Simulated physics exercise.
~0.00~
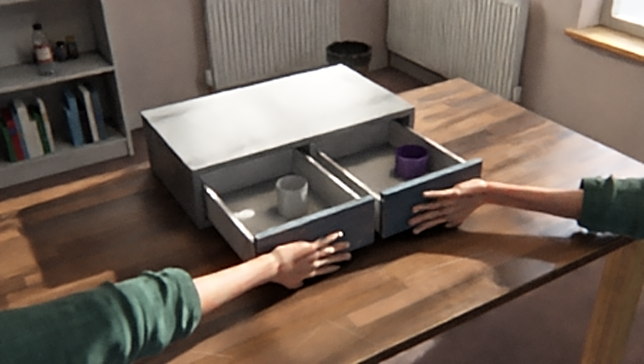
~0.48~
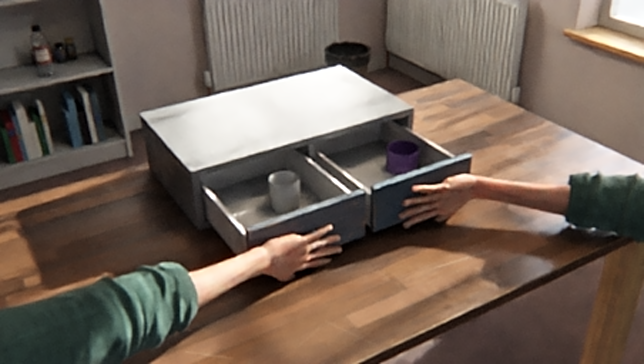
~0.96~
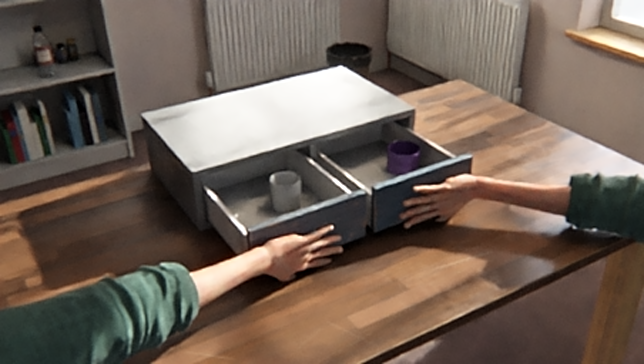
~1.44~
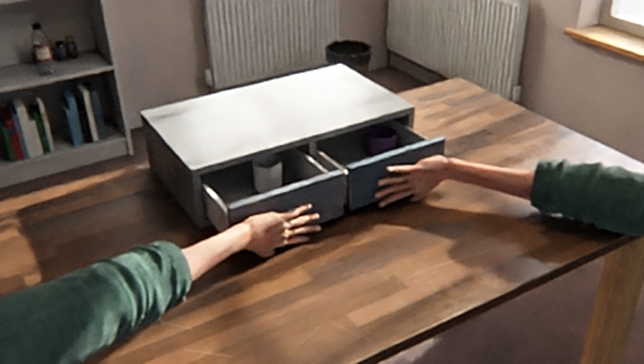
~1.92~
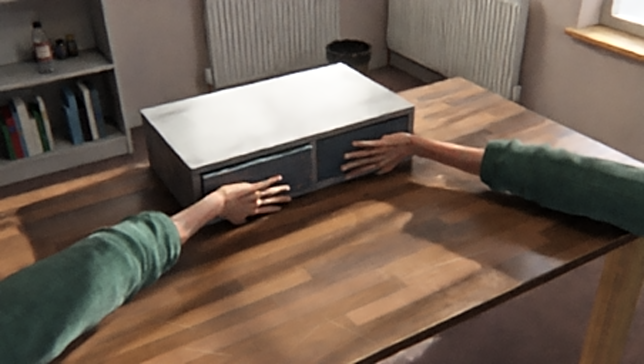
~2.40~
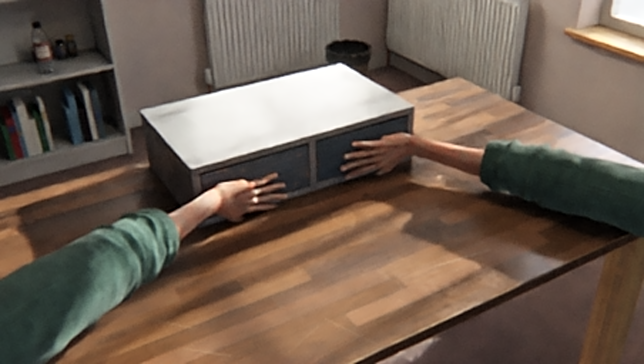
In a room with pale radiators and a bookshelf at the back left, a wooden table is seen from above at an angle. On it sits a small grey chest with two dark-fronted drawers pulled out, the left holding a white beaker and the right a purple one. Two hands in green sleeves rest against the drawer fronts, one on each. They nudge the drawers slightly inward and pause, then push both further in together, carrying the beakers back under the top. The beakers disappear from view as both drawers close fully, with the hands still on the fronts.
